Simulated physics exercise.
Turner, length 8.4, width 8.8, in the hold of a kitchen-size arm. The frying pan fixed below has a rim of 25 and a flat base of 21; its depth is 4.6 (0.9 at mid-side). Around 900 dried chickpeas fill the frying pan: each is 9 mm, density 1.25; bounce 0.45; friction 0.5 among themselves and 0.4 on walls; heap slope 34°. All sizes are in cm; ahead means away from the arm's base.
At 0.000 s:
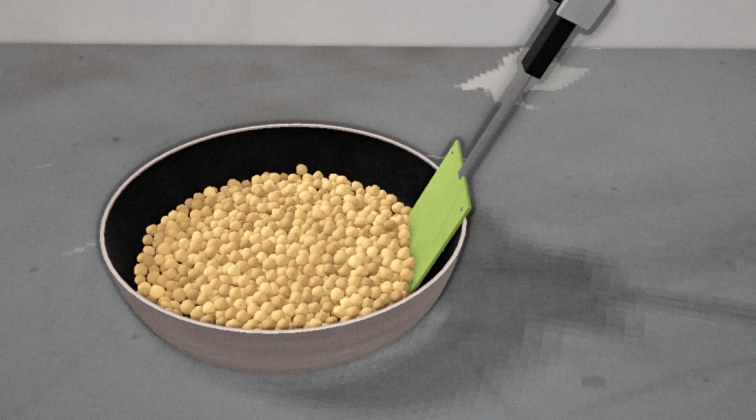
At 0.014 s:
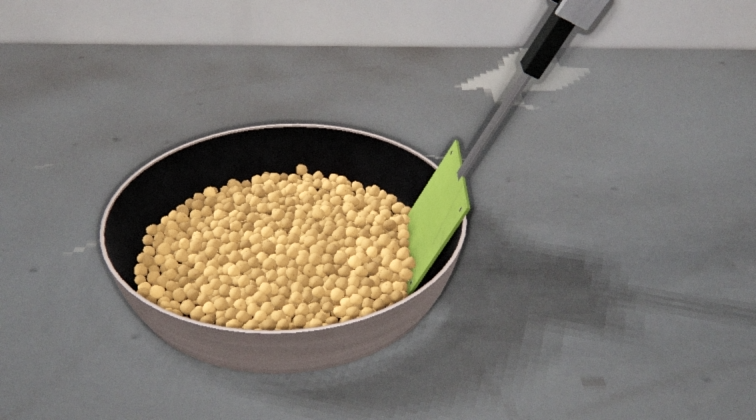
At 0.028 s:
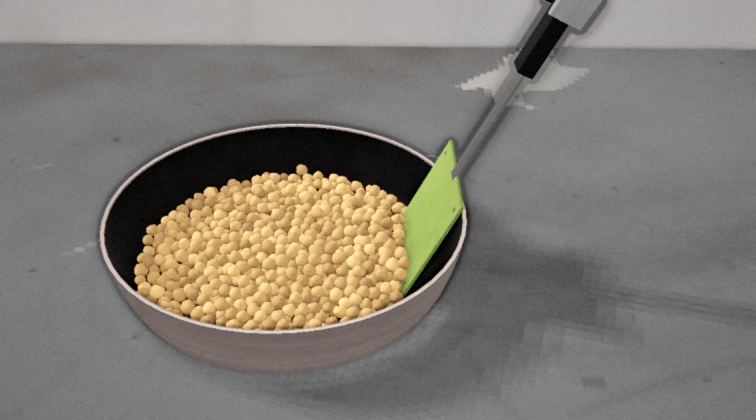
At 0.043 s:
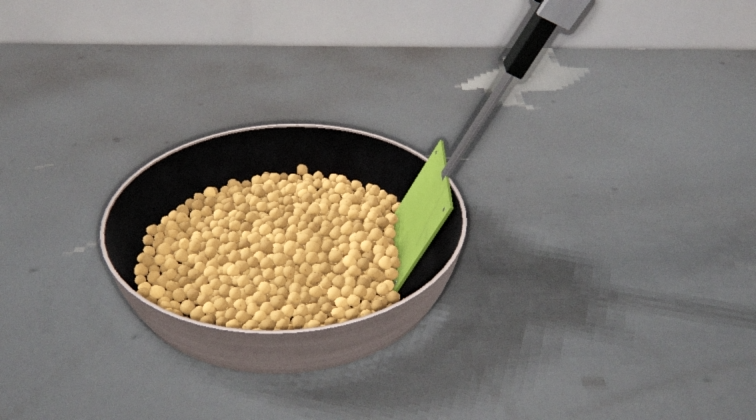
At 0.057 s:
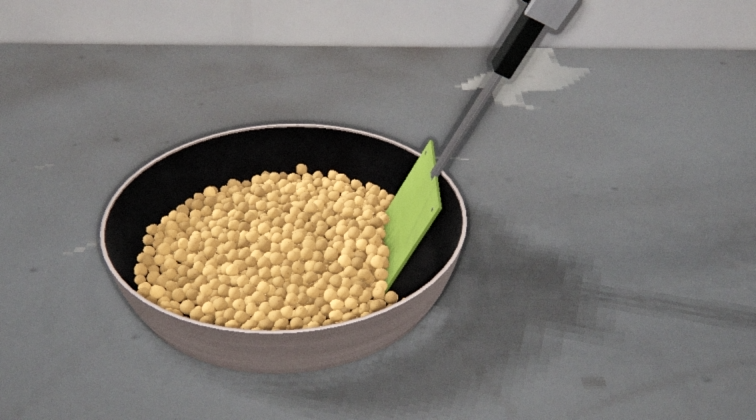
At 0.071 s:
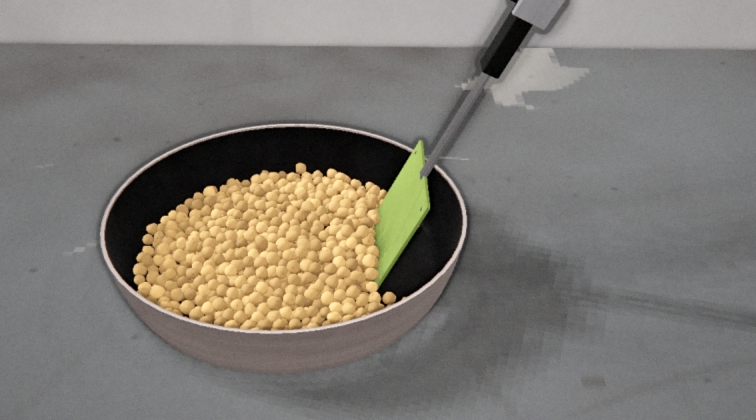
The clip shows a dark-lined frying pan heaped with dried chickpeas on a grey surface, a green turner standing at its right side. After barely moving at first, the turner slides slowly left, pushing the nearby chickpeas slightly inward.
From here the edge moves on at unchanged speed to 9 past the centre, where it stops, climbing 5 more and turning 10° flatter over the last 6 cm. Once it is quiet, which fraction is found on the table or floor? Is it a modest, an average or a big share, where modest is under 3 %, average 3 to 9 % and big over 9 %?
Average.
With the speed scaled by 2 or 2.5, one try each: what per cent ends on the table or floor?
Some 20 and 20 per cent.
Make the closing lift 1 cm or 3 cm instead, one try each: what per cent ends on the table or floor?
Some 5 and 5 per cent.
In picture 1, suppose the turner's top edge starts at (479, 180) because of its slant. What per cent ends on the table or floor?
Around 5 percent ends up on the table or floor.
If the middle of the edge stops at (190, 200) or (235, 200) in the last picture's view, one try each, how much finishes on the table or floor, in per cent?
Close to 0 and close to 0 per cent, respectively.
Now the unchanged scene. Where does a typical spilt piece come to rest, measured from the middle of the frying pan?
Some 20 centimetres.
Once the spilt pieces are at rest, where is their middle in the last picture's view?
Near pixel (37, 242).
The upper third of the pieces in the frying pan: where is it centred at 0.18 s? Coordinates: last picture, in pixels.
It sits at about (255, 241).
By 0.18 s, sloping 64°, highest piece 4 above the table; 900 in the frying pan.
By 0.28 s, sloping 60°, highest piece 5 above the table; 900 in the frying pan.
By 0.53 s, sloping 54°, highest piece 6 above the table; 853 in the frying pan, 44 on the table or floor, 3 on the blade or in flight.
By 1.58 s, sloping 54°, highest piece 5 above the table; 853 in the frying pan, 47 on the table or floor.
Final count, 853 in the frying pan, 47 on the table or floor. That is 5 % on the table or floor.
